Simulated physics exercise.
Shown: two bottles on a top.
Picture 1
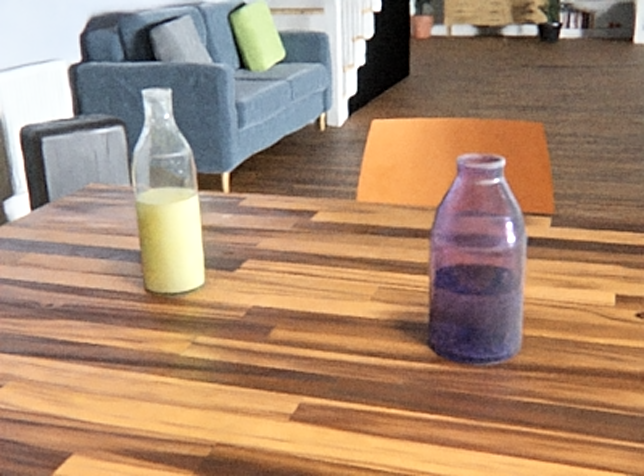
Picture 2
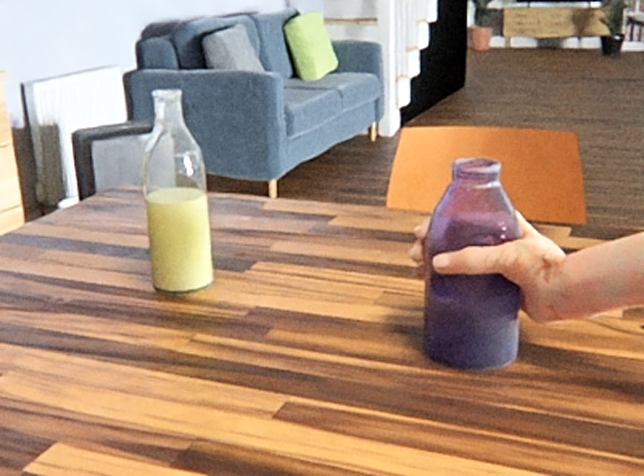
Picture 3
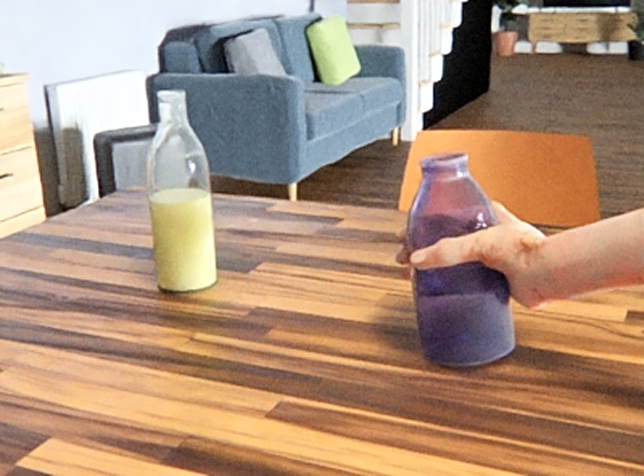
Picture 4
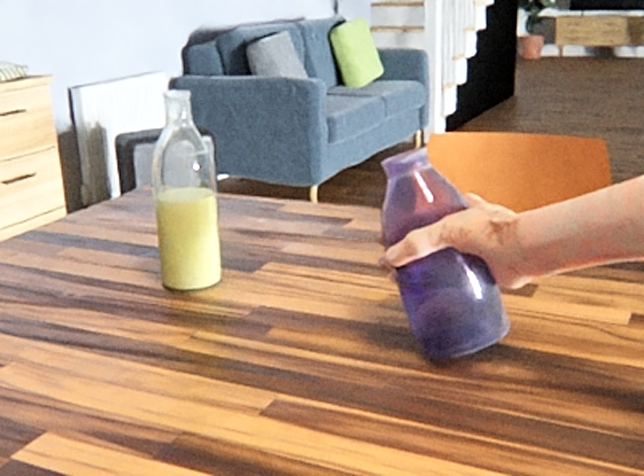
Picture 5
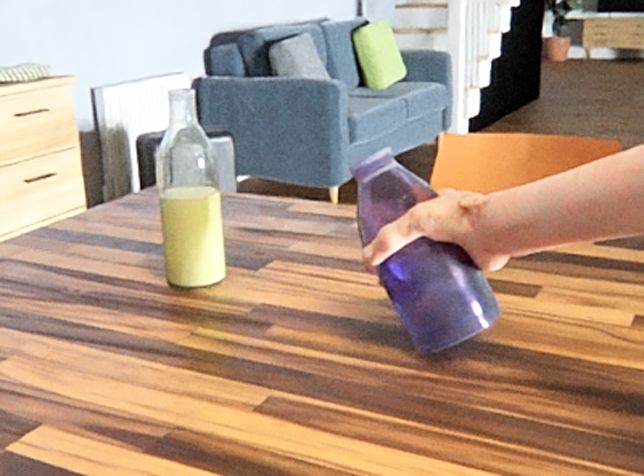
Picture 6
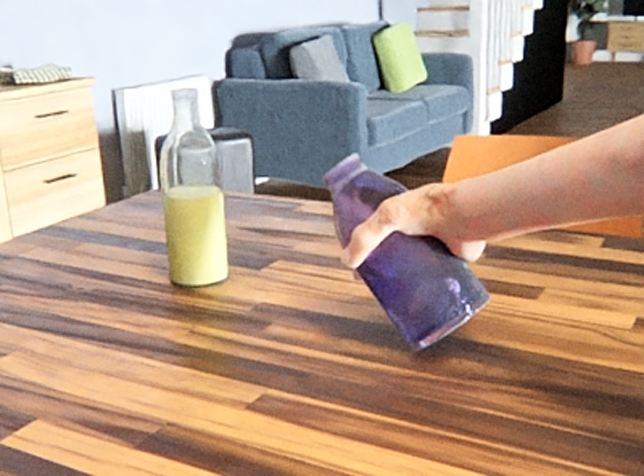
The clip opens on two open glass bottles standing upright on a striped wooden table, one holding yellow liquid at left and a purple one at right. A hand reaches in from the right and grasps the purple bottle, then tilts it markedly leftward while the yellow one stays upright.
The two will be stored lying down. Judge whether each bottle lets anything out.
Left bottle: It lets out some. Right bottle: It lets out some.
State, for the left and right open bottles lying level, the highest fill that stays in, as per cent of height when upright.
About 22 per cent and 20 per cent.
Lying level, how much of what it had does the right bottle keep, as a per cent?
Around 60 %.
Soon after, the right bottle is nearly down; right bottle, nothing comes out.
Later, the right bottle lies flat; right bottle, it is running out of the neck.
In the end, both lie flat; right bottle, it is running out of the neck; left bottle, it is running out of the neck.
